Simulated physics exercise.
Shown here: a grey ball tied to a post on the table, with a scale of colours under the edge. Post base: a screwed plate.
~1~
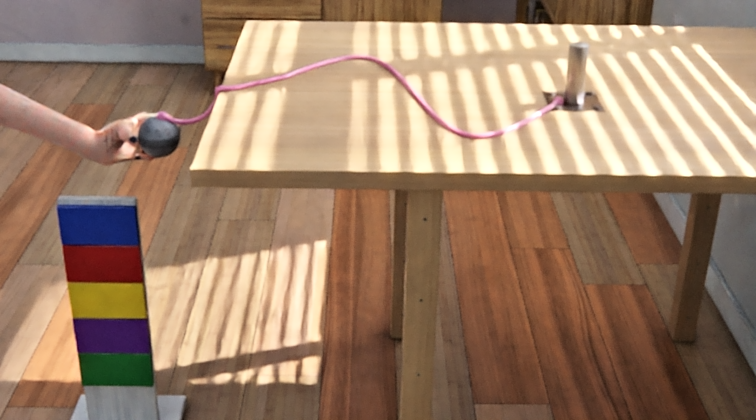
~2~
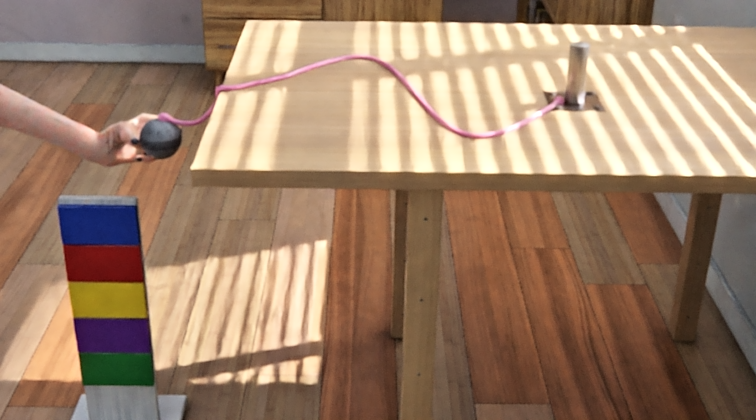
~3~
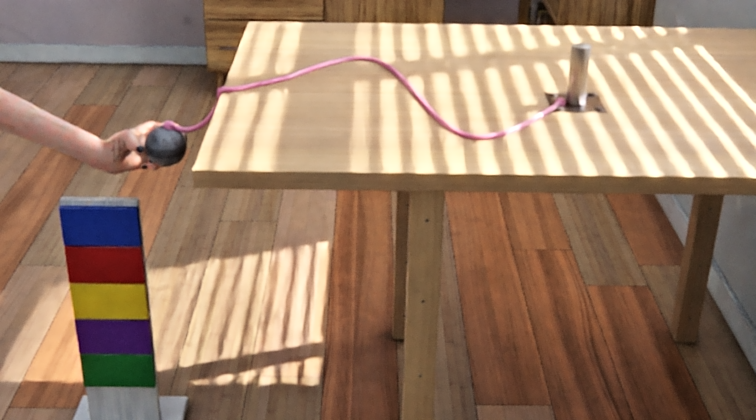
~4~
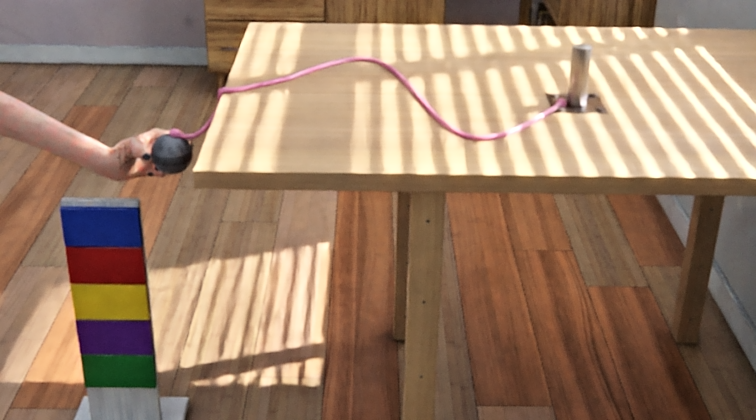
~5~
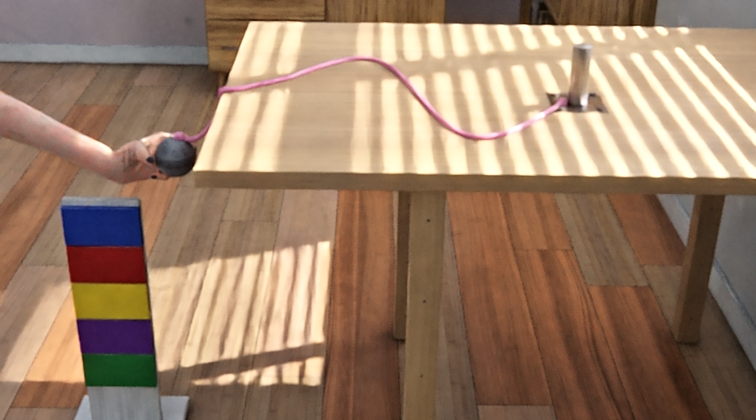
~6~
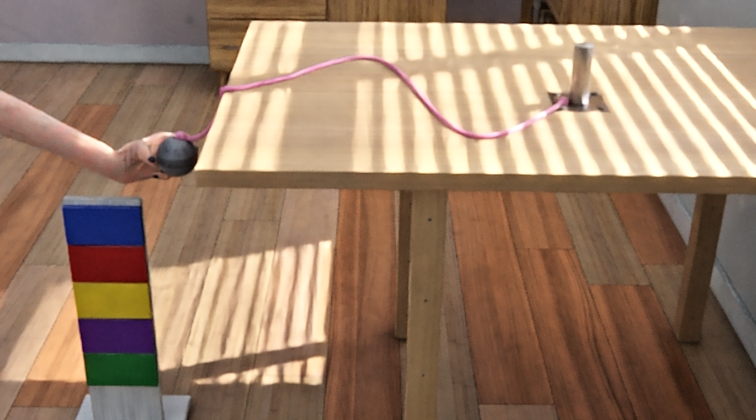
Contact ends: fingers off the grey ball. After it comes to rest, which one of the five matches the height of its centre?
The one that matches is green.
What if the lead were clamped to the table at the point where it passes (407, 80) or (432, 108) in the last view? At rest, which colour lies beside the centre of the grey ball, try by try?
Red, then yellow.
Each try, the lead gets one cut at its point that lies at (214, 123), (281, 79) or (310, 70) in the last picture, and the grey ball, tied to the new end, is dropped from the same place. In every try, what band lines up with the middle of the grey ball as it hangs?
Try 1 - purple; try 2 - red; try 3 - blue.
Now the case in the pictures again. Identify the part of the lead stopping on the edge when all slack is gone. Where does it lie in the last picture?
You'll find it close to (394, 68).
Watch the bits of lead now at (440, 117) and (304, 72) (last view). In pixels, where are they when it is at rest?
(366, 99) and (230, 224), approximately.
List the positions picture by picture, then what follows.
The first picture shows grey ball (159, 137); blue (98, 227); red (102, 265); yellow (107, 302); purple (111, 337); green (115, 371).
The second picture shows grey ball (160, 139); lead through (530, 120) (446, 125) (406, 83) (345, 58) (261, 82).
The third picture shows grey ball (166, 146).
The fourth picture shows grey ball (171, 154); lead through (532, 122) (448, 127) (408, 85) (347, 60) (263, 84).
The fifth picture shows grey ball (176, 157).
The sixth picture shows grey ball (177, 156); lead through (534, 120) (450, 125) (410, 84) (349, 59) (265, 83).
Early on, ball near (239, 366); level with green.
Midway, ball near (233, 384); level with green.
Finally, ball near (241, 381); level with green. Its middle rests at the green band.
